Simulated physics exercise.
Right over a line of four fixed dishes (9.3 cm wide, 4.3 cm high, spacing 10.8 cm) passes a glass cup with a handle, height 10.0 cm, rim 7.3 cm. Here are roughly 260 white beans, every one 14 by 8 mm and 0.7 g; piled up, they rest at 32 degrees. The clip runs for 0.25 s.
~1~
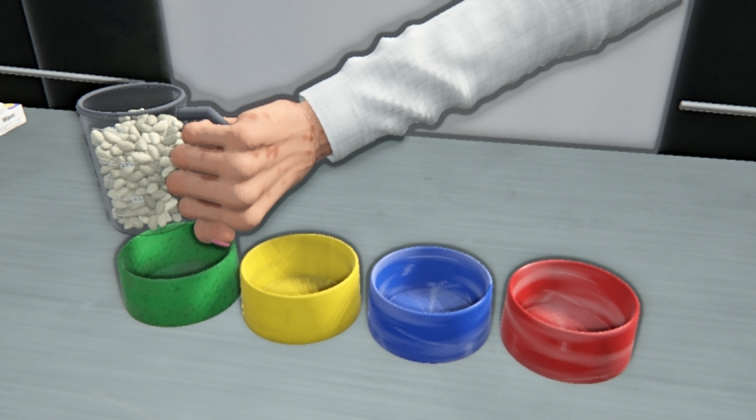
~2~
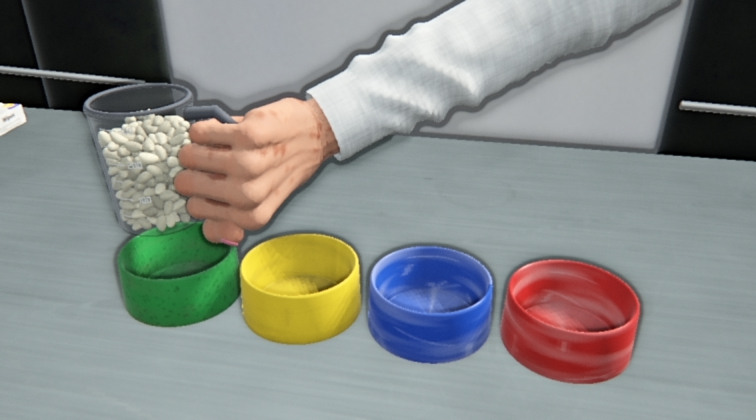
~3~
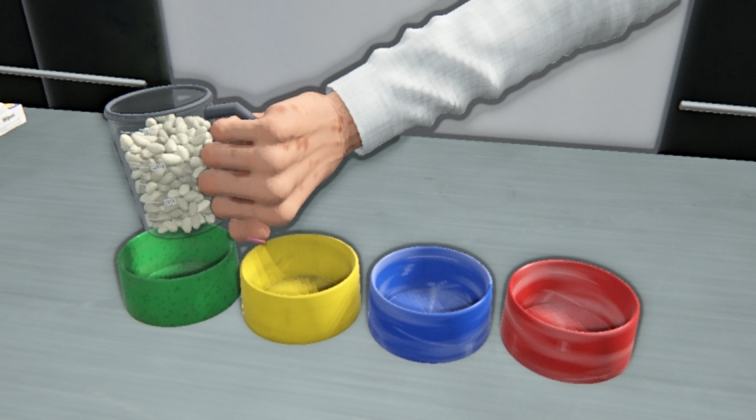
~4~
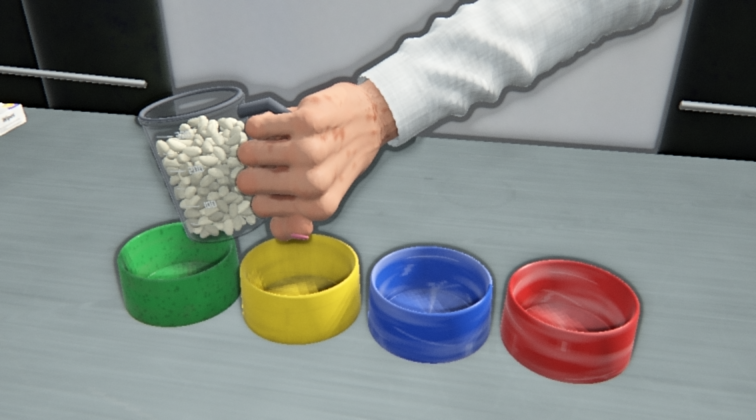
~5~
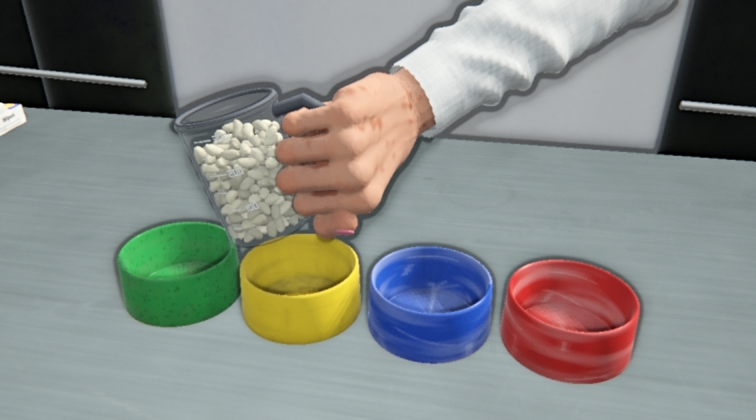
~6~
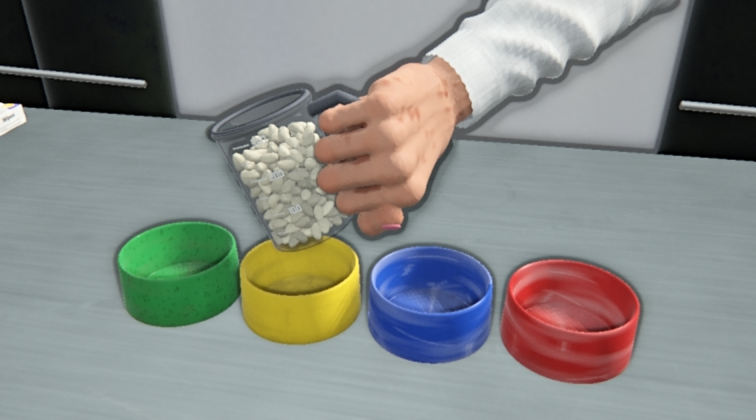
Hand in a white sleeve carrying a clear cup of white beans rightward past a green dish, gradually tilting it leftward.
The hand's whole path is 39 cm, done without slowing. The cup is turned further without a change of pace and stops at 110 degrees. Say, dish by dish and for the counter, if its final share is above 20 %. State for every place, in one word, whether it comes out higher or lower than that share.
Red: Higher, blue: Lower, green: Lower, yellow: Lower, counter: Lower.
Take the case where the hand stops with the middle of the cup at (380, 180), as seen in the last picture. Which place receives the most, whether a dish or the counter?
The biggest share ends at yellow.
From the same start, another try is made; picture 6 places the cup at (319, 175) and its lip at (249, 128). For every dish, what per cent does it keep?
Kept per dish: Red = 100, blue = 0, green = 0, yellow = 0.
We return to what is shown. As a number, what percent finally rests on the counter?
Some 0 per cent.
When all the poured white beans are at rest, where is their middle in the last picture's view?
After settling, the middle sits near (567, 311).
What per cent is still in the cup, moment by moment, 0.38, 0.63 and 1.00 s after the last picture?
Series: 100 / 100 / 55 per cent.
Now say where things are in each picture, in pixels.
Cup at (144, 160), tilt 0 degrees, lip at (89, 96), moved 0.0 cm; middle of the pieces at (142, 167); green dish at (178, 250); yellow dish at (300, 264); blue dish at (431, 278); red dish at (572, 295), in the first picture.
Cup at (151, 160), tilt 1 degrees, lip at (95, 97), moved 0.6 cm; middle of the pieces at (150, 167), in the second picture.
Cup at (174, 162), tilt 5 degrees, lip at (115, 101), moved 2.6 cm; middle of the pieces at (172, 169), in the third picture.
Cup at (211, 166), tilt 10 degrees, lip at (148, 109), moved 5.6 cm; middle of the pieces at (210, 173), in the fourth picture.
Cup at (249, 169), tilt 15 degrees, lip at (183, 117), moved 8.8 cm; middle of the pieces at (248, 176), in the fifth picture.
Cup at (288, 172), tilt 21 degrees, lip at (218, 126), moved 11.9 cm; middle of the pieces at (288, 180); green dish at (178, 250); yellow dish at (300, 264); blue dish at (431, 278); red dish at (572, 295), in the sixth picture.
Then, 0.38 s after the last picture, tilt 64 degrees; cup holds 100 %.
Then, 0.63 s after the last picture, tilt 92 degrees; cup holds 100 %.
Then, 1.00 s after the last picture, tilt 110 degrees; cup holds 55 %, red 45 %.
In the end, red 100 %, blue 0 %, green 0 %, yellow 0 %, counter 0 %.
